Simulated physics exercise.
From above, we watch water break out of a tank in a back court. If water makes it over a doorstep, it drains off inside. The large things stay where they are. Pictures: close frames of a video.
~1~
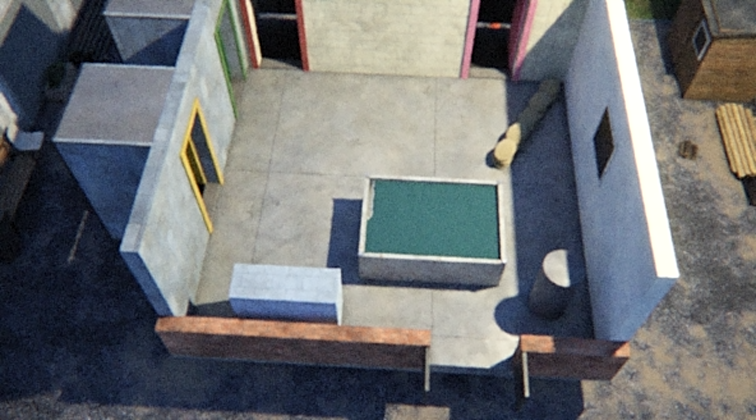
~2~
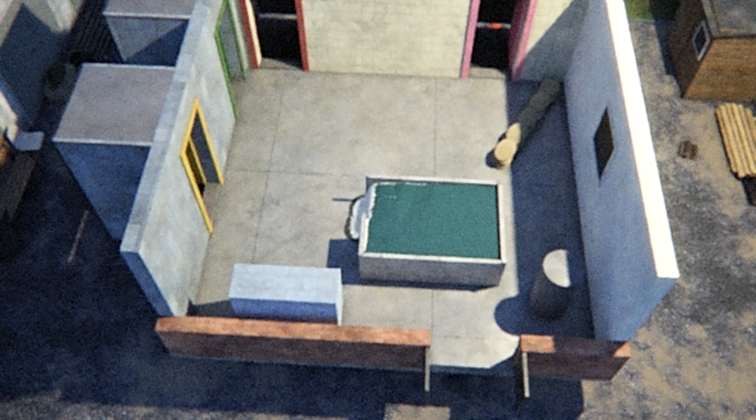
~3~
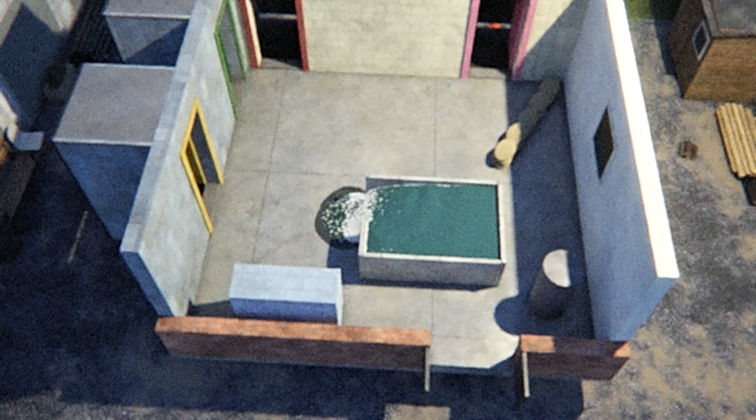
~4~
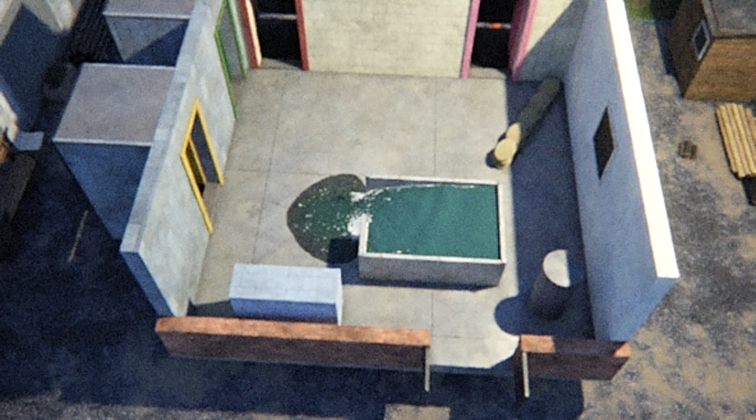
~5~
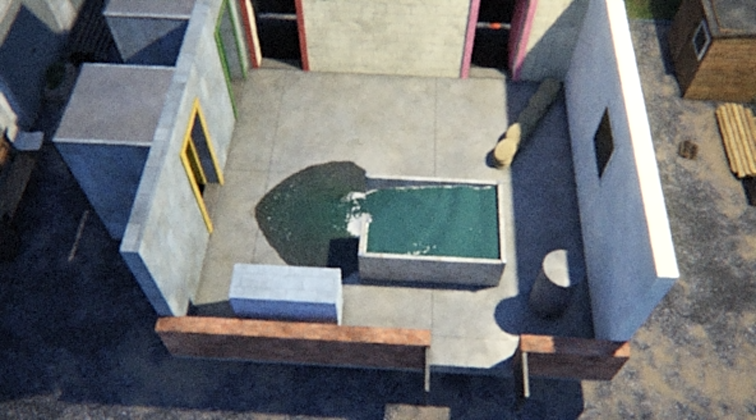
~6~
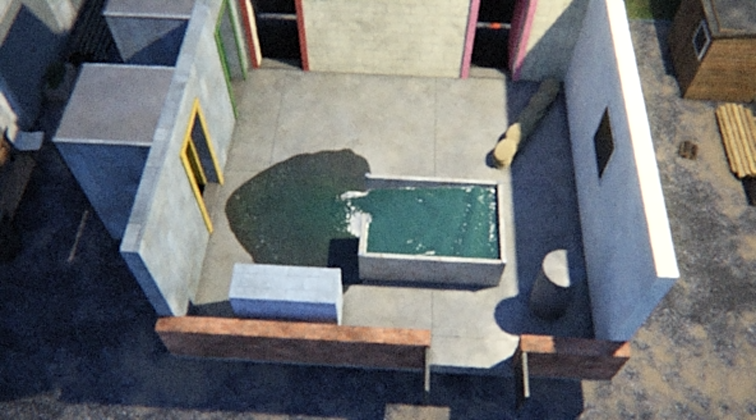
In the video, seen from above, a still, open tank of green water in a walled court breaks open on its left side, and water pours out, foaming at the gap and spreading leftward across the pale floor in a widening dark pool.
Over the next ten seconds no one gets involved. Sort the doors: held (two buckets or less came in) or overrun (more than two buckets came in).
Sorted: Pink door held, yellow door overrun, red door overrun, green door overrun.
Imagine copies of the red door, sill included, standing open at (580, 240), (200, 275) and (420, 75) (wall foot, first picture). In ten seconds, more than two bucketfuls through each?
The first new doorway comes up short, the second tops it, the third comes up short.
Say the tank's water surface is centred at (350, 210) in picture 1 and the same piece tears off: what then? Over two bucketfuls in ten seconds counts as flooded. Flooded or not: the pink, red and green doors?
The pink door stays within the limit; the red door exceeds the limit; the green door stays within the limit.
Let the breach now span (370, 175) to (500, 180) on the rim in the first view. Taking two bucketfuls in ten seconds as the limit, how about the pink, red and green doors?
One by one: Pink door takes more; red door takes more; green door goes over.
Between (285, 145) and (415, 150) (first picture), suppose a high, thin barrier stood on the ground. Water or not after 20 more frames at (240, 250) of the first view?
Answer: That point is waterlogged.
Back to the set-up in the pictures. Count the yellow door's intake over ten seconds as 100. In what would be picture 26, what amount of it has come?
I get 80 per cent.
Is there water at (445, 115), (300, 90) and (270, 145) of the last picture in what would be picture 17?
Result, in the order given: Not wetted / wetted / wetted.
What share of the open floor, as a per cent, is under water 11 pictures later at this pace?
Near 35 in a hundred.
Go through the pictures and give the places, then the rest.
The open tank at (433, 220) is whole and still, in the first frame.
Water pours out at (368, 213) and has run to (358, 200), in the second frame.
The front is at (321, 227), out from the gap at (368, 213), in the third frame.
Water pours out at (368, 214) and has run to (296, 205), in the fourth frame.
The front is at (261, 207), out from the gap at (368, 214), in the fifth frame.
The front is at (231, 205), out from the gap at (368, 213), in the sixth frame.
A moment on, water covers 25 % of the floor; the pink door not reached, the yellow door over two buckets in, the red door not reached, the green door not reached.
Next, water covers 35 % of the floor; the pink door not reached, the yellow door far over two buckets in, the red door wet at the sill, nothing in, the green door under two buckets in.
Then, water covers 35 % of the floor; the pink door not reached, the yellow door far over two buckets in, the red door over two buckets in, the green door under two buckets in.
Later, water covers 60 % of the floor; the pink door wet at the sill, nothing in, the yellow door far over two buckets in, the red door far over two buckets in, the green door over two buckets in.
In the end, water covers 80 % of the floor; the pink door wet at the sill, nothing in, the yellow door far over two buckets in, the red door far over two buckets in, the green door over two buckets in.
